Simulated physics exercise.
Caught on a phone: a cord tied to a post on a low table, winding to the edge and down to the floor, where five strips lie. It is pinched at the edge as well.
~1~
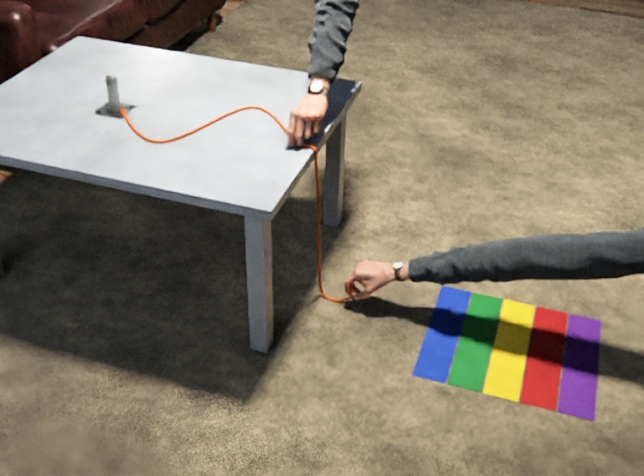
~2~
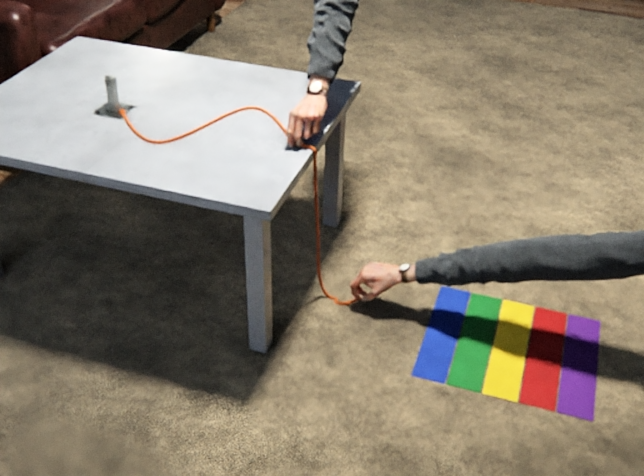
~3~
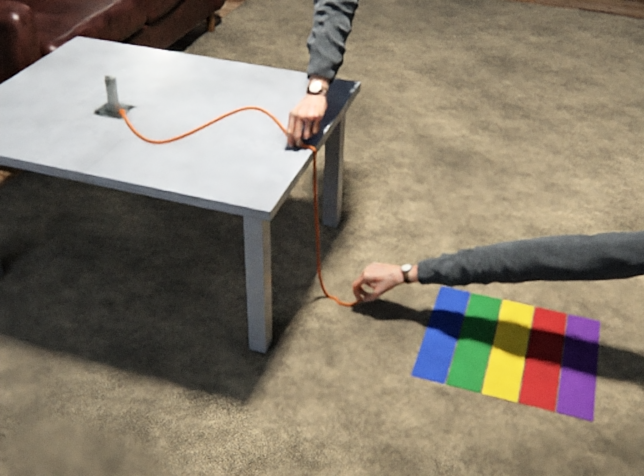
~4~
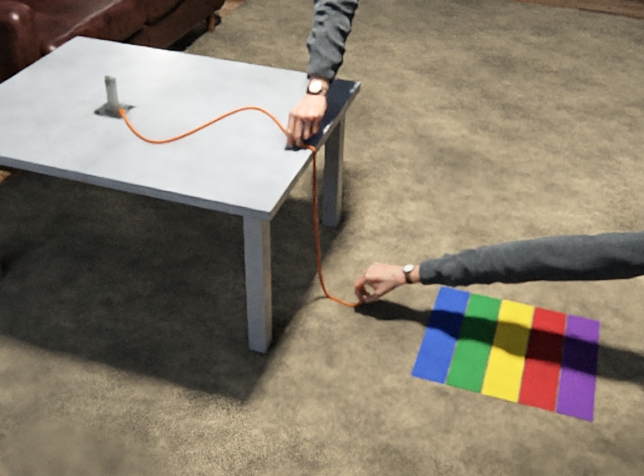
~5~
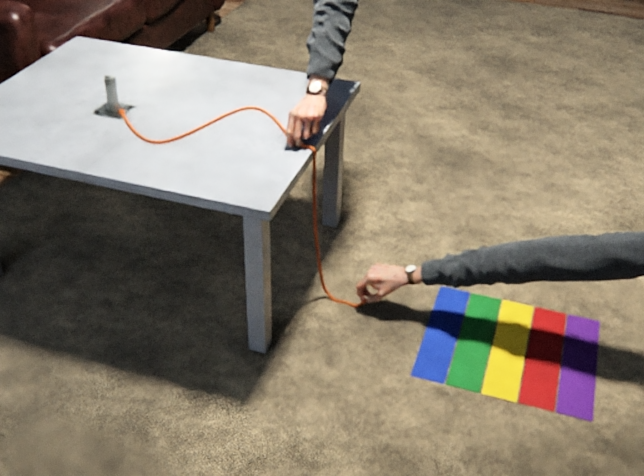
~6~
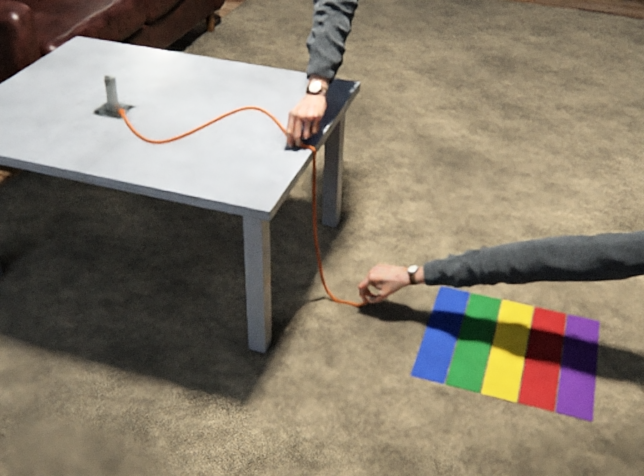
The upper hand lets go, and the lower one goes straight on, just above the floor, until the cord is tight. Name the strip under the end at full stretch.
The purple one.
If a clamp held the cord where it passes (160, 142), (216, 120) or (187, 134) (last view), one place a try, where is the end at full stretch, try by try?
About (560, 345), (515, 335) and (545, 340).
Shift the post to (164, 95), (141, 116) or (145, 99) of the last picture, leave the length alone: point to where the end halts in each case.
Try by try, around (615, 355), (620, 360) and (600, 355).
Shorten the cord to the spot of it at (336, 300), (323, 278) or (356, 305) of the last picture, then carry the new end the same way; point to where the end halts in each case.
Near (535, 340), (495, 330) and (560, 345).
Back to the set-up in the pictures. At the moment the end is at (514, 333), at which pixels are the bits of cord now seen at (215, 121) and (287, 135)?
Near (262, 134) and (330, 202).
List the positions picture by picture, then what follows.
End (354, 295); blue (434, 362); green (469, 370); yellow (505, 379); red (540, 388); purple (577, 397), in the first picture.
End (360, 297); cord through (132, 128) (196, 130) (259, 109) (298, 144) (317, 207) (319, 275), in the second picture.
End (362, 298), in the third picture.
End (364, 298); cord through (132, 128) (196, 130) (259, 109) (297, 144) (315, 207) (320, 275), in the fourth picture.
End (366, 299), in the fifth picture.
End (368, 299); cord through (131, 128) (195, 130) (258, 109) (297, 144) (314, 207) (322, 275), in the sixth picture.
A little later, end near (515, 333); over yellow.
Next, end near (558, 343); over red.
When it is tight, end near (583, 349); over purple. It halts on the purple strip.
